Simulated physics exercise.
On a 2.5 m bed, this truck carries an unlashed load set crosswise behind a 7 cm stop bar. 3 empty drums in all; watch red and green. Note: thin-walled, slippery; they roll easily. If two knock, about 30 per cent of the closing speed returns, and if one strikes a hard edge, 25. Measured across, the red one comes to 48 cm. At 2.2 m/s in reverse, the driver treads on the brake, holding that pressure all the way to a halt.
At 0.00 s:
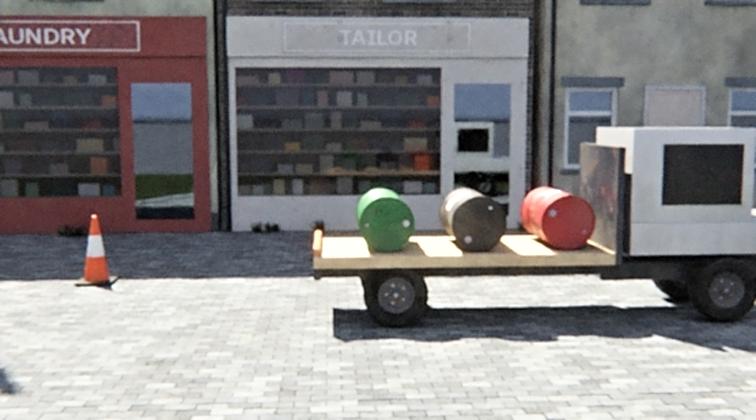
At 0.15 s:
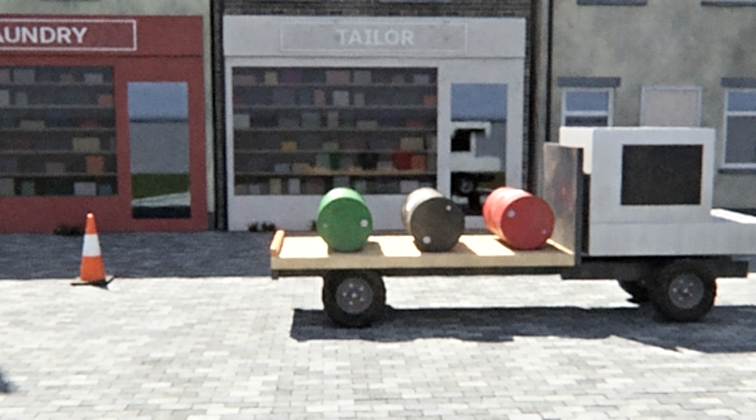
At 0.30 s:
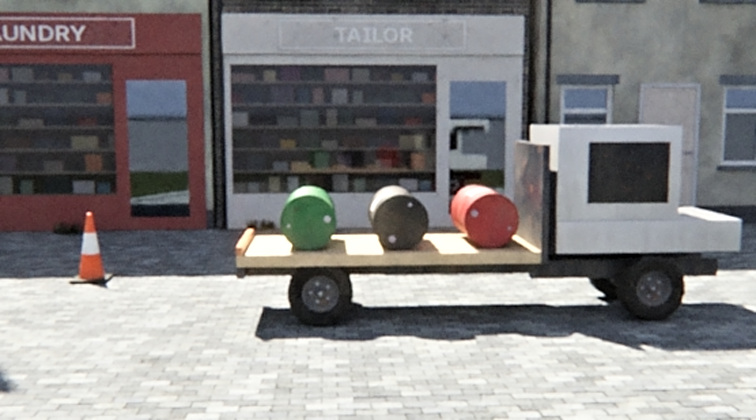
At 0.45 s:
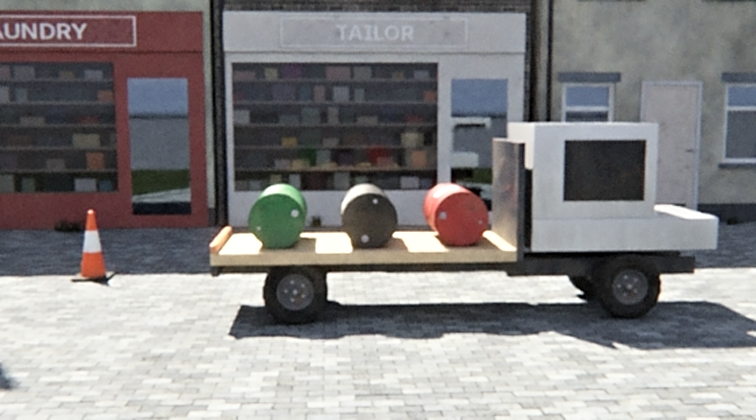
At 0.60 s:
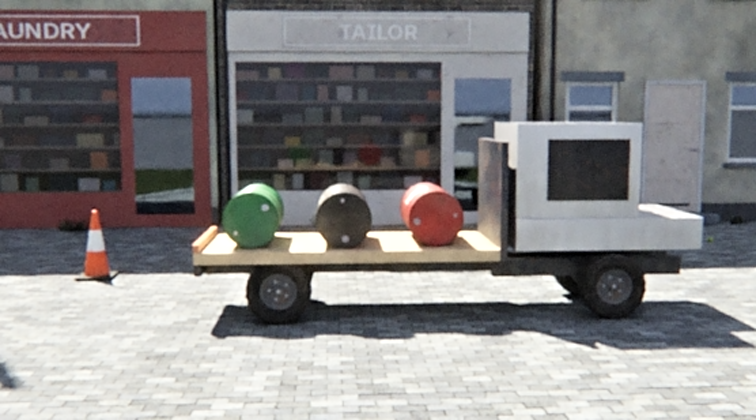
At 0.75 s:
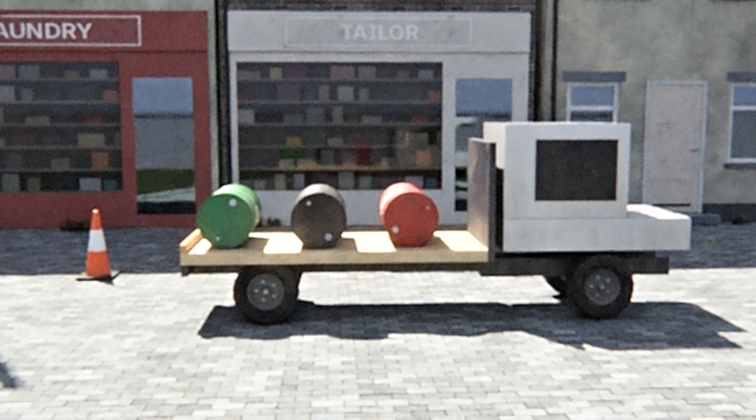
The clip opens on a flatbed truck backing left along a paved street past a tailor's shop, with green, dark and red drums lying on its bed. The truck slows, and the drums then roll a little toward the tail, widening the gap between the red one and the cab end.
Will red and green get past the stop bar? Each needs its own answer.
Lab note: Red stays put; Green is lost over the end.
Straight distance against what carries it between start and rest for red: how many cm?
Red shifts something like 120.
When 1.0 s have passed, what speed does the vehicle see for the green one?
Estimate: Some 0.6 m/s.
By 1.0 s, red is on the bed, 165 cm from the bar, rolling towards it; green is on the bed, 10 cm from the bar, rolling towards it; 0 over the tail so far.
By 1.2 s, red is on the bed, 140 cm from the bar, rolling towards it; green is on the bed, 5 cm from the bar, rolling towards it; 0 over the tail so far.
By 1.5 s, red is on the bed, 110 cm from the bar, rolling towards it; green is on the bed, 5 cm from the bar, rolling towards it; 0 over the tail so far.
By 1.7 s, red is on the bed, 90 cm from the bar, rolling towards it; green is going over the tail; 1 over the tail so far.
Finally (4.4 s), red is on the bed, 90 cm from the bar; green is off the end; 1 over the tail so far.
